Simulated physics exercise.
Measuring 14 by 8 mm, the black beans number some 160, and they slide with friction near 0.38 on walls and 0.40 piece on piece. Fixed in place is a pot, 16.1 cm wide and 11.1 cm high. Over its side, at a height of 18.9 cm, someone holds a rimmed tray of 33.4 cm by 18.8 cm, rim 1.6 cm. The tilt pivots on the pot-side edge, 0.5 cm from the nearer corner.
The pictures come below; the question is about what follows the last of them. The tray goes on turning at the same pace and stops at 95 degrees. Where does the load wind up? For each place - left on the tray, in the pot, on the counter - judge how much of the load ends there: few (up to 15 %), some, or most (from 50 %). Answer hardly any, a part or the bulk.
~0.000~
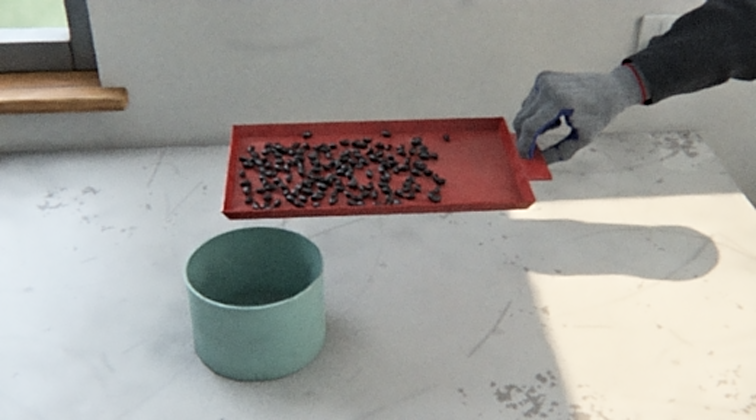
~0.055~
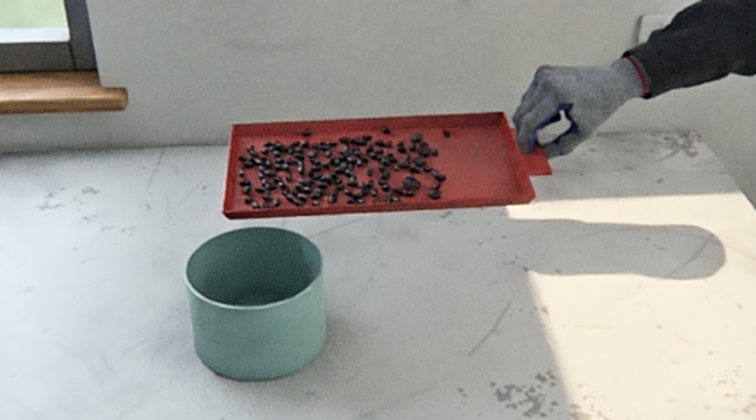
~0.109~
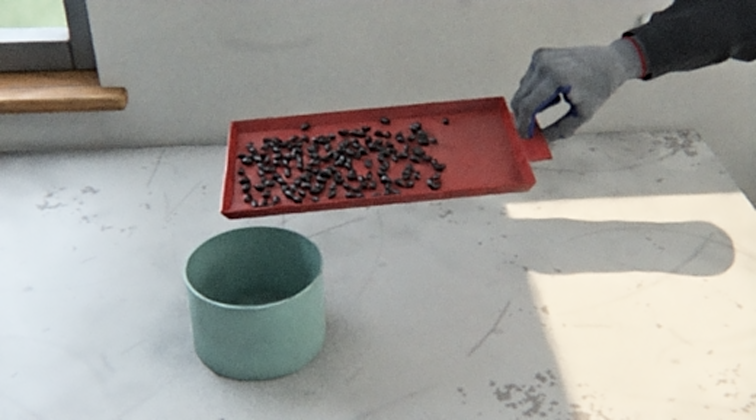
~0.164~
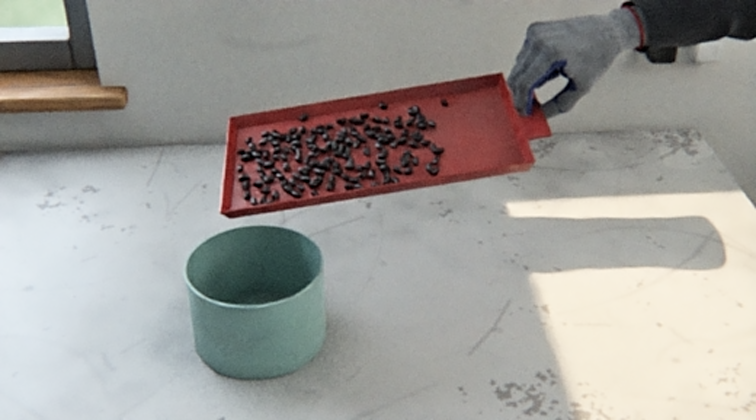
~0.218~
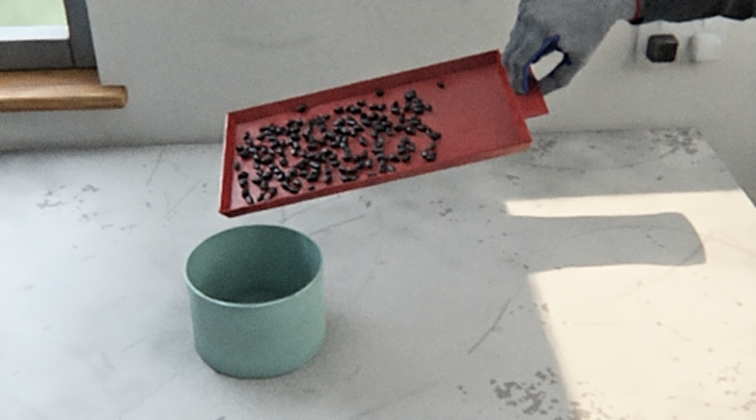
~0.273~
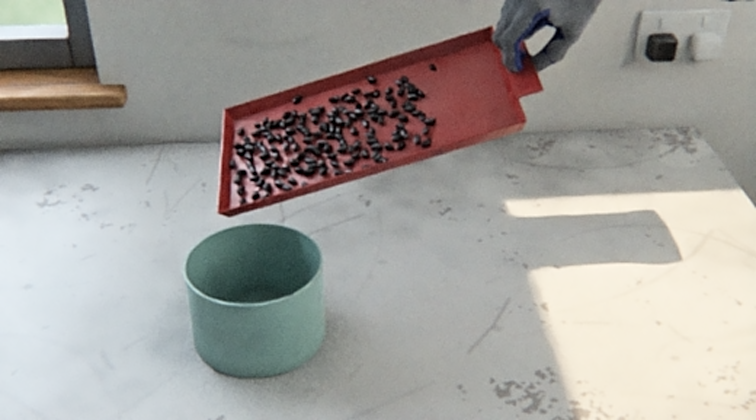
Tray: Hardly any; pot: A part; counter: The bulk.
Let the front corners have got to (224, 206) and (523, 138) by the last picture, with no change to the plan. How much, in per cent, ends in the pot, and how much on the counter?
You'd end with pot at 55 and counter at 45.
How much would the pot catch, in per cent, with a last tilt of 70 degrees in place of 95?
It would land at about 40 percent.
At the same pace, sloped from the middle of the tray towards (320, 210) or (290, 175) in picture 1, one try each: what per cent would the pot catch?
50 and 30 %.
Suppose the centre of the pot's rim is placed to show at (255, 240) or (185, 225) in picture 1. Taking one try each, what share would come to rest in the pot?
About 5 percent the first time and about 20 percent the second.
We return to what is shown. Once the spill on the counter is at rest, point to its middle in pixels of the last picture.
The spill is centred close to (103, 367).
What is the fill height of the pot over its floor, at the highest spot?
It reaches roughly 1.5 cm.
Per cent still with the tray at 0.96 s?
25 %, give or take.
Then, at 0.68 s, tilt 55 degrees; the tray holds 100 %, the pot 0 %.
After 0.96 s, tilt 80 degrees; the tray holds 25 %, the pot 15 %.
After 1.34 s, tilt 95 degrees; the tray holds 0 %, the pot 40 %.
In the end, at 2.6 s, tray 0 %, pot 40 %, counter 60 %.
